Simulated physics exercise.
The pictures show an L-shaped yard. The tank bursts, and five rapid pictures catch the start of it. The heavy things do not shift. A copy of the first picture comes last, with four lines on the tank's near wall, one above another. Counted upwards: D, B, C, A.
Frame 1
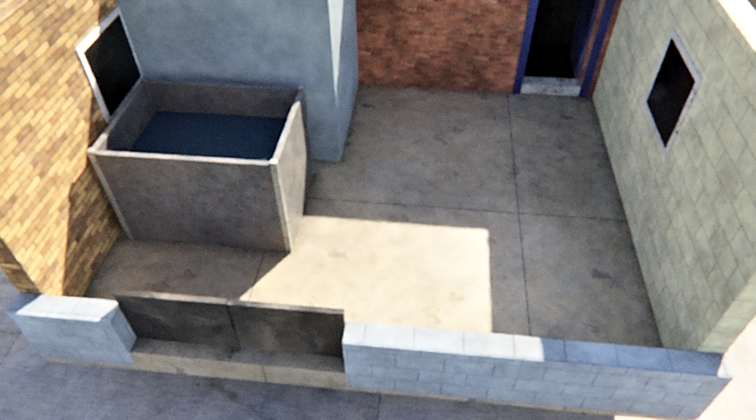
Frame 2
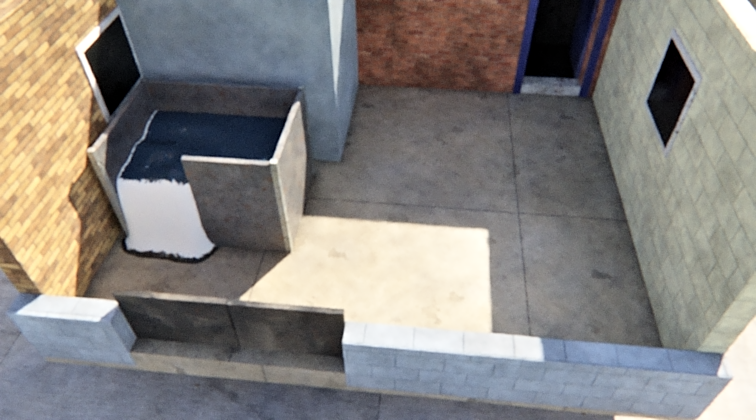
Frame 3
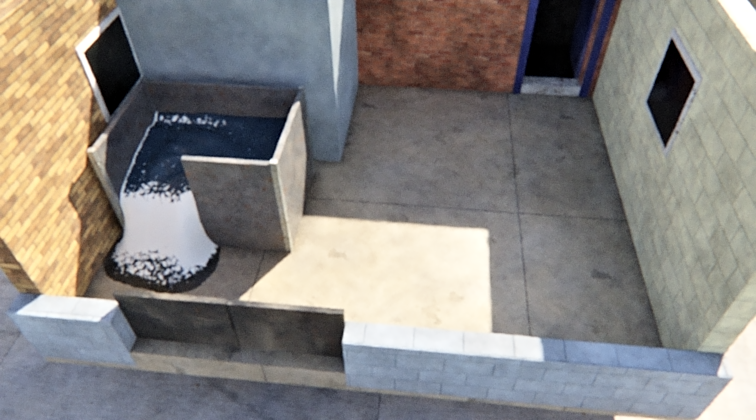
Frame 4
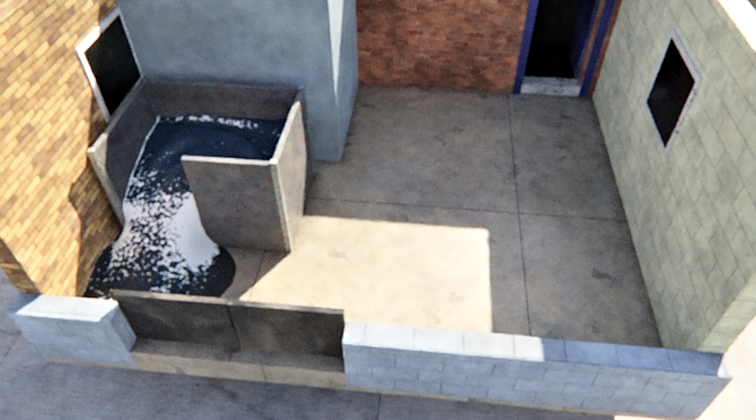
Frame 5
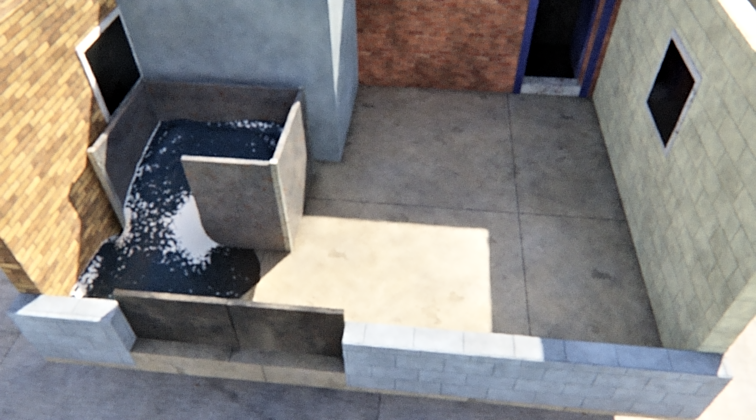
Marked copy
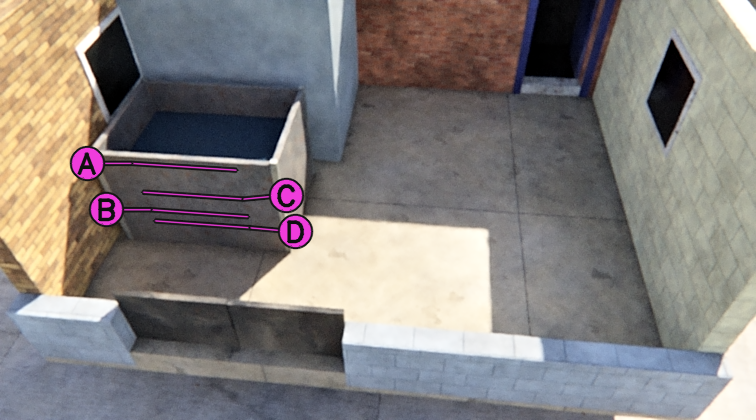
Dark water with white foam pouring from an opened concrete tank, spreading across the left corner of a walled yard.
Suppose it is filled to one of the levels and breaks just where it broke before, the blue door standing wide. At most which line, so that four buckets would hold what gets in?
C will do.
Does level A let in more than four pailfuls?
Yes, that goes wrong.
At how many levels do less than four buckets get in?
Three of them.
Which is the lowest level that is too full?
That is level A.
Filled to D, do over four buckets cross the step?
No.
In magenta, A at (183, 166); B at (198, 213); C at (192, 195); D at (202, 224); from the bottom up D, B, C, A.
For level A, about 10 bucketfuls get in.
For level B, nothing gets over.
For level C, a bucket or two gets in.
For level D, nothing gets over.
